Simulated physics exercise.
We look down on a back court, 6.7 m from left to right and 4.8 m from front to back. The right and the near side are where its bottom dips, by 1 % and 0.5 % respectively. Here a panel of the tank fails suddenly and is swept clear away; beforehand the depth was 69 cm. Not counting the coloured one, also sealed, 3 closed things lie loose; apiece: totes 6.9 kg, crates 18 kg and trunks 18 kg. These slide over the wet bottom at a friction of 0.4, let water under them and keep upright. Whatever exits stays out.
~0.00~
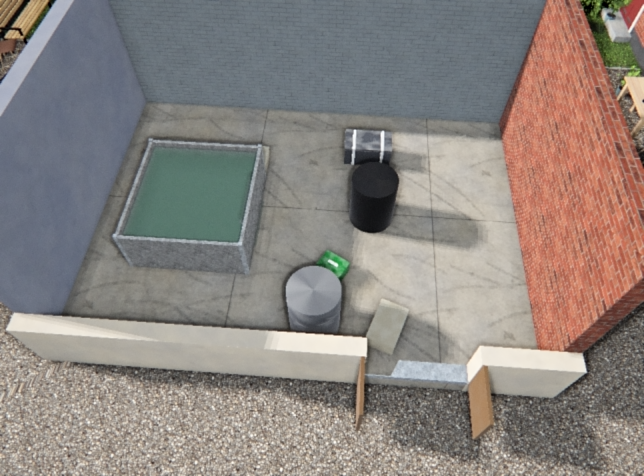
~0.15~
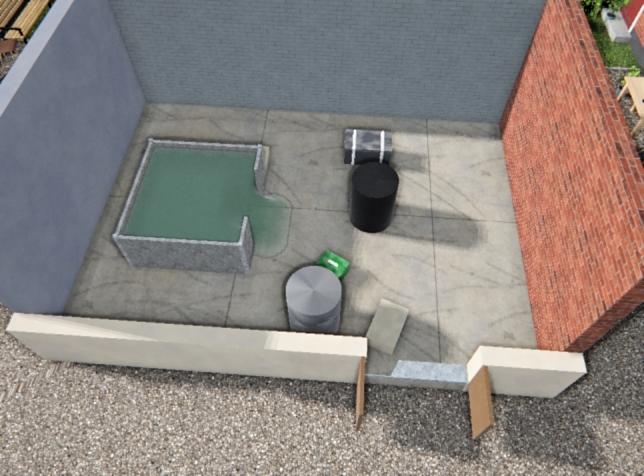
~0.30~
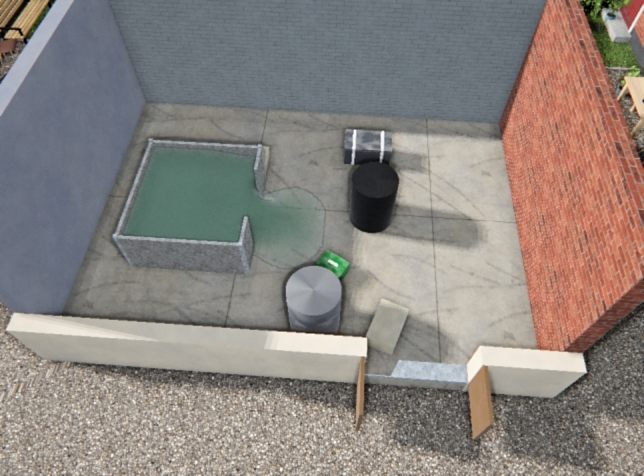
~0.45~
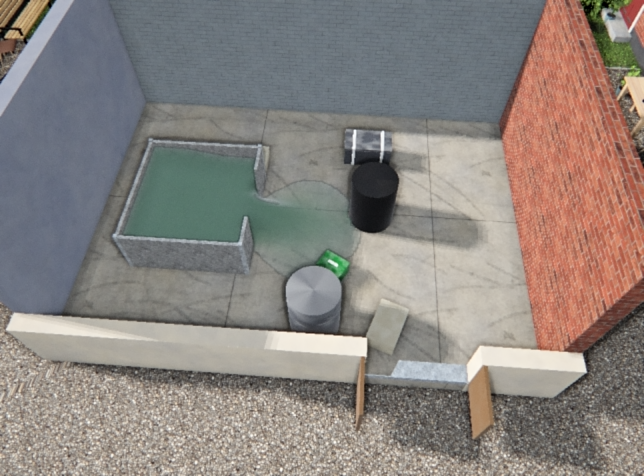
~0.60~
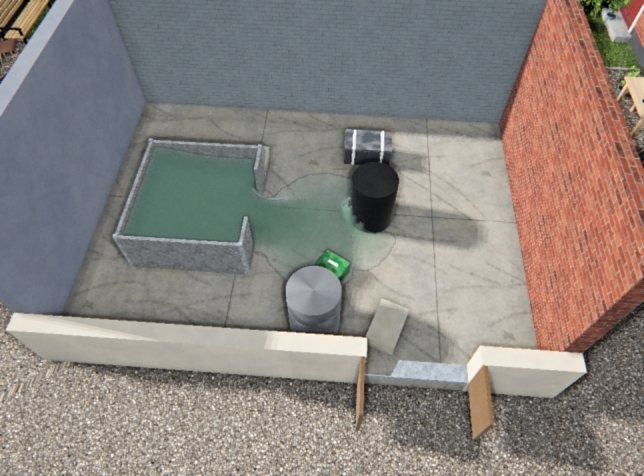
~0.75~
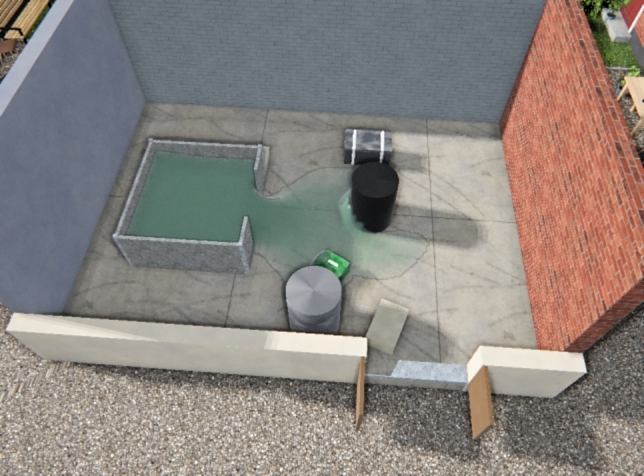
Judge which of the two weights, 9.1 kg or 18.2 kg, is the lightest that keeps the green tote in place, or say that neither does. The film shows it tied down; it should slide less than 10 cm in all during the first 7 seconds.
Answer: Neither.
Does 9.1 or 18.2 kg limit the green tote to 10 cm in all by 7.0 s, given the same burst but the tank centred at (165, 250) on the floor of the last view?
In that case both masses fall short.
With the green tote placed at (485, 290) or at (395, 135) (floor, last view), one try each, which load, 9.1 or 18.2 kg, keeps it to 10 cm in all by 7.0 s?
Respectively, neither option; neither option.
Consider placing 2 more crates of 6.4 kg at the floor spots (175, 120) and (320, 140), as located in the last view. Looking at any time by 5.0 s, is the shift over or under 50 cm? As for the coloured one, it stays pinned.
Going through them in that order, the answers are not too far and not too far.
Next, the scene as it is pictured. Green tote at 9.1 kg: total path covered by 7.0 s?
Adding it all up, something like 700 cm.
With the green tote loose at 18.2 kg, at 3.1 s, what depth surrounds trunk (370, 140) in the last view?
Depth: Near 6 cm.
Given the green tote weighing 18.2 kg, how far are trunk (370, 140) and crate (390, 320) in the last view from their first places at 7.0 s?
In that order: 100 cm, washed out.
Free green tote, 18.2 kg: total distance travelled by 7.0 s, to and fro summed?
400 cm.
After 1.4 s the green tote would be 96 cm from its start with 9.1 kg and 74 cm from its start with 18.2 kg; 8 cm of water round it then.
After 3.1 s the green tote would be 260 cm from its start with 9.1 kg and 225 cm from its start with 18.2 kg; 19 cm of water round it then.
After 4.9 s the green tote would be 297 cm from its start with 9.1 kg and 233 cm from its start with 18.2 kg; 11 cm of water round it then.
After 7.0 s the green tote would be 235 cm from its start with 9.1 kg and 231 cm from its start with 18.2 kg; 10 cm of water round it then.
